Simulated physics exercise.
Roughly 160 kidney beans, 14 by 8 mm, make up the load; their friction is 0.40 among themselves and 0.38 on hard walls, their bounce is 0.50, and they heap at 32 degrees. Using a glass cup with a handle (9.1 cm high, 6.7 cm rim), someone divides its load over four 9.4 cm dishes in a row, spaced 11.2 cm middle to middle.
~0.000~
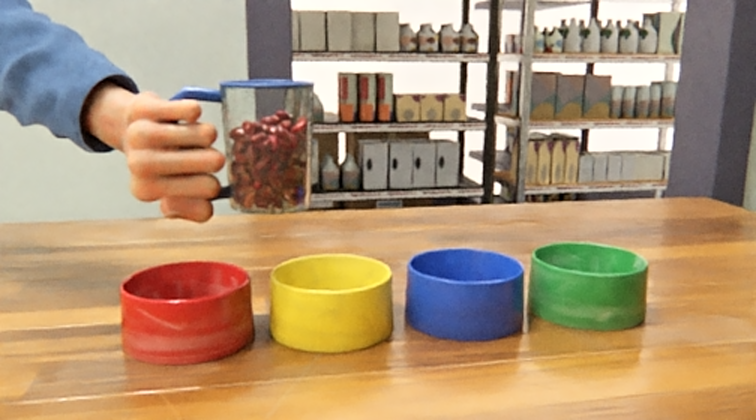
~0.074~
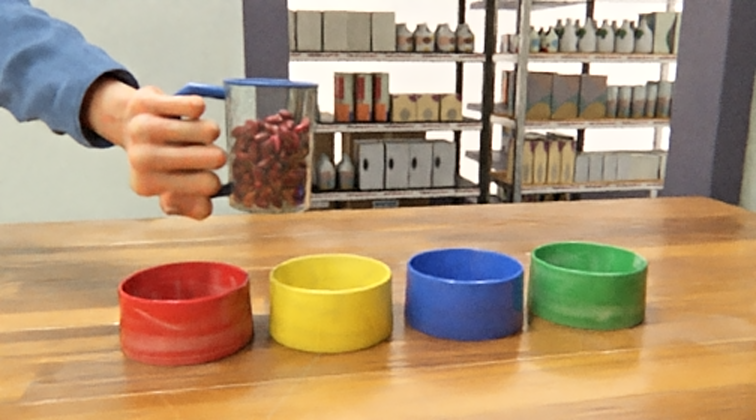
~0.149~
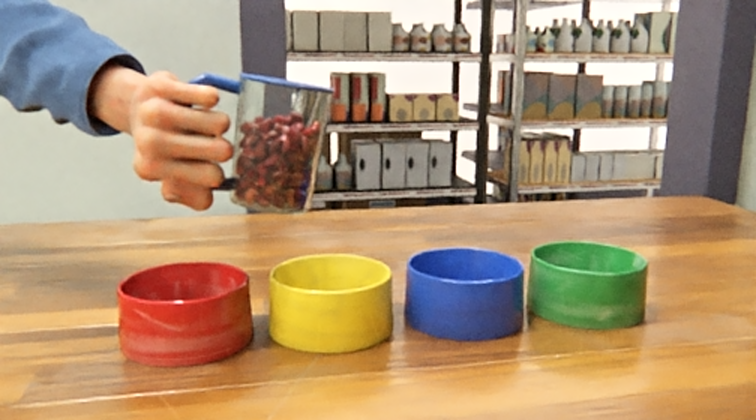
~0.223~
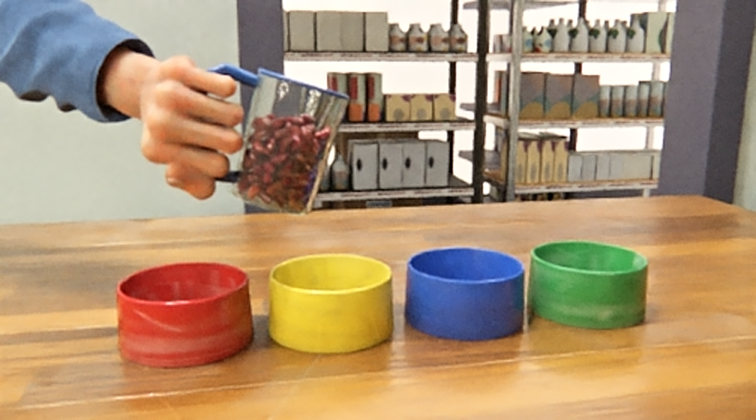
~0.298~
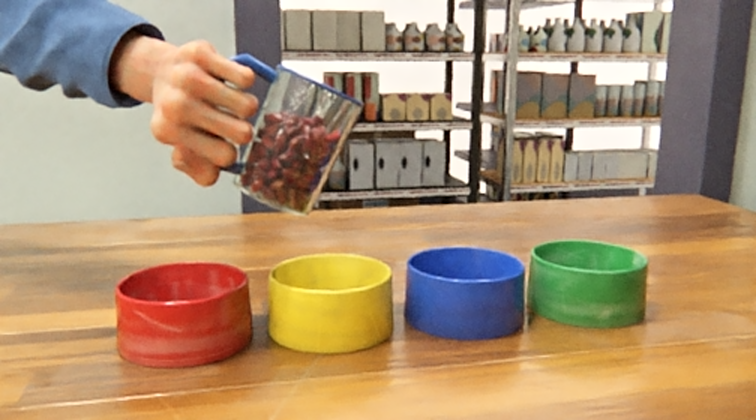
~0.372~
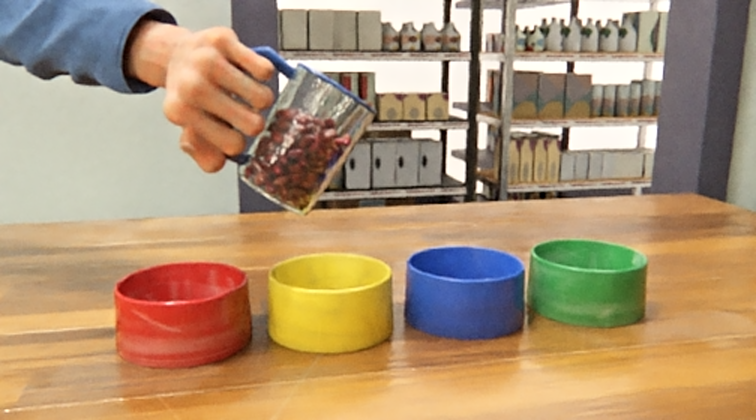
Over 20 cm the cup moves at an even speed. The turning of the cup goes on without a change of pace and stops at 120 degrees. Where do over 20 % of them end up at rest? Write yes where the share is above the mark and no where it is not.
Red: No, blue: Yes, green: No, yellow: No, counter: No.
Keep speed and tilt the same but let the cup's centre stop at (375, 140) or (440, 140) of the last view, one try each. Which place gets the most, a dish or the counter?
The largest share ends at blue first and at blue second.
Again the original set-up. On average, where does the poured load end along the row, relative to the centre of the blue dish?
Some 2 centimetres out on the right-hand side of that dish.
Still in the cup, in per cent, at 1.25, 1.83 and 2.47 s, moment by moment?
Close to 55, 0 and 0 per cent respectively.
After 1.25 s, tilt 120 degrees; cup holds 55 %, blue 35 %.
After 1.83 s, tilt 120 degrees; cup holds 0 %, blue 90 %.
After 2.47 s, tilt 120 degrees; cup holds 0 %, blue 90 %.
By 2.8 s all is still; red 0 %, blue 90 %, green 0 %, yellow 0 %, counter 10 %.
